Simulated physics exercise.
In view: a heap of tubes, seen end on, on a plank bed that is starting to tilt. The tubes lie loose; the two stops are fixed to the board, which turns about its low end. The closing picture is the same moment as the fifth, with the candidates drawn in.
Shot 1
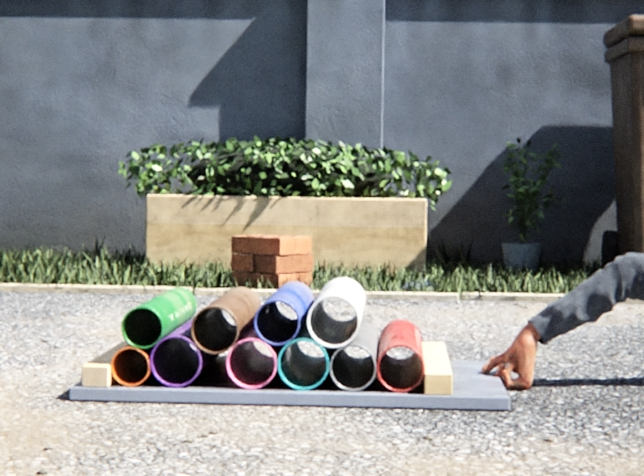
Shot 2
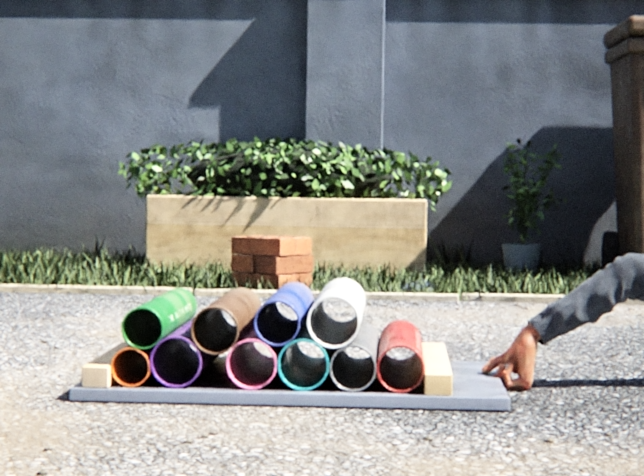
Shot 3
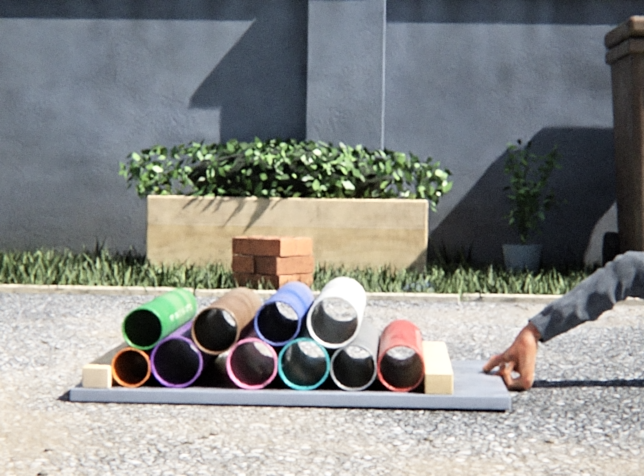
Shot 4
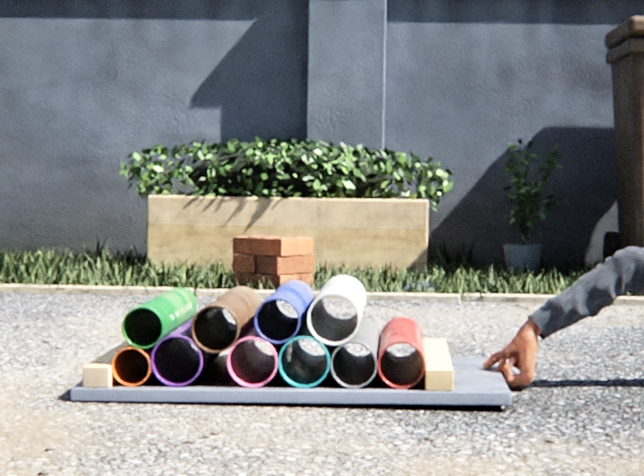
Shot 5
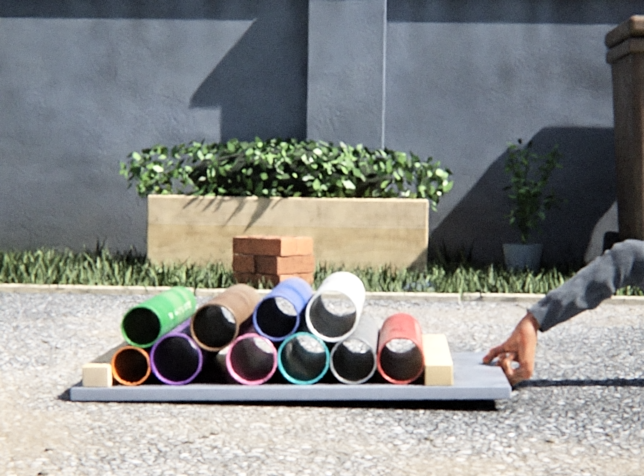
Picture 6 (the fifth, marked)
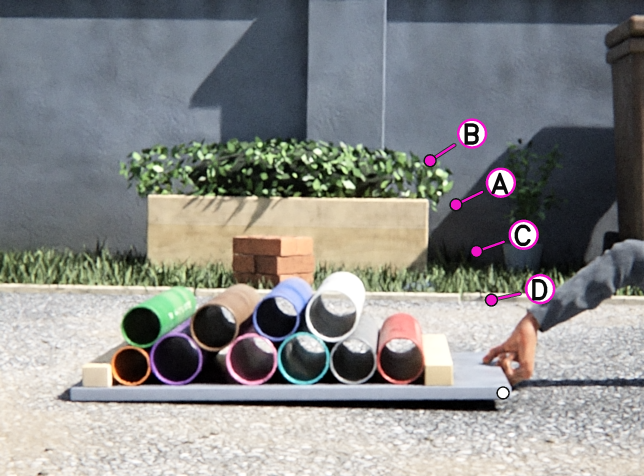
At the start, colourful tubes lie stacked in two rows between wooden blocks on a flat grey board, while a hand reaches in from the right to the board's edge. The tubes keep their places as the hand lifts that right end very slightly off the ground.
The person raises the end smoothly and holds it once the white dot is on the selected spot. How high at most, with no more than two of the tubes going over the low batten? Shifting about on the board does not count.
Up to A.
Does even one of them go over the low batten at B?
Yes.
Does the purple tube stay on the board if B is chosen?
The purple tube: Yes.
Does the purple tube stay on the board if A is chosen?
Yes, with A.
On the marked copy, A at (456, 205); B at (430, 161); C at (477, 251); D at (492, 300); the white dot at (503, 393).
Taking A. A third of the way, board at 16°.
Two thirds of the way, board at 27°.
When it is over, board at 27°, one over the low batten (green).
As for the rest, B four over the low batten (brown, white, blue, green); C one over the low batten (green); D none over the low batten.
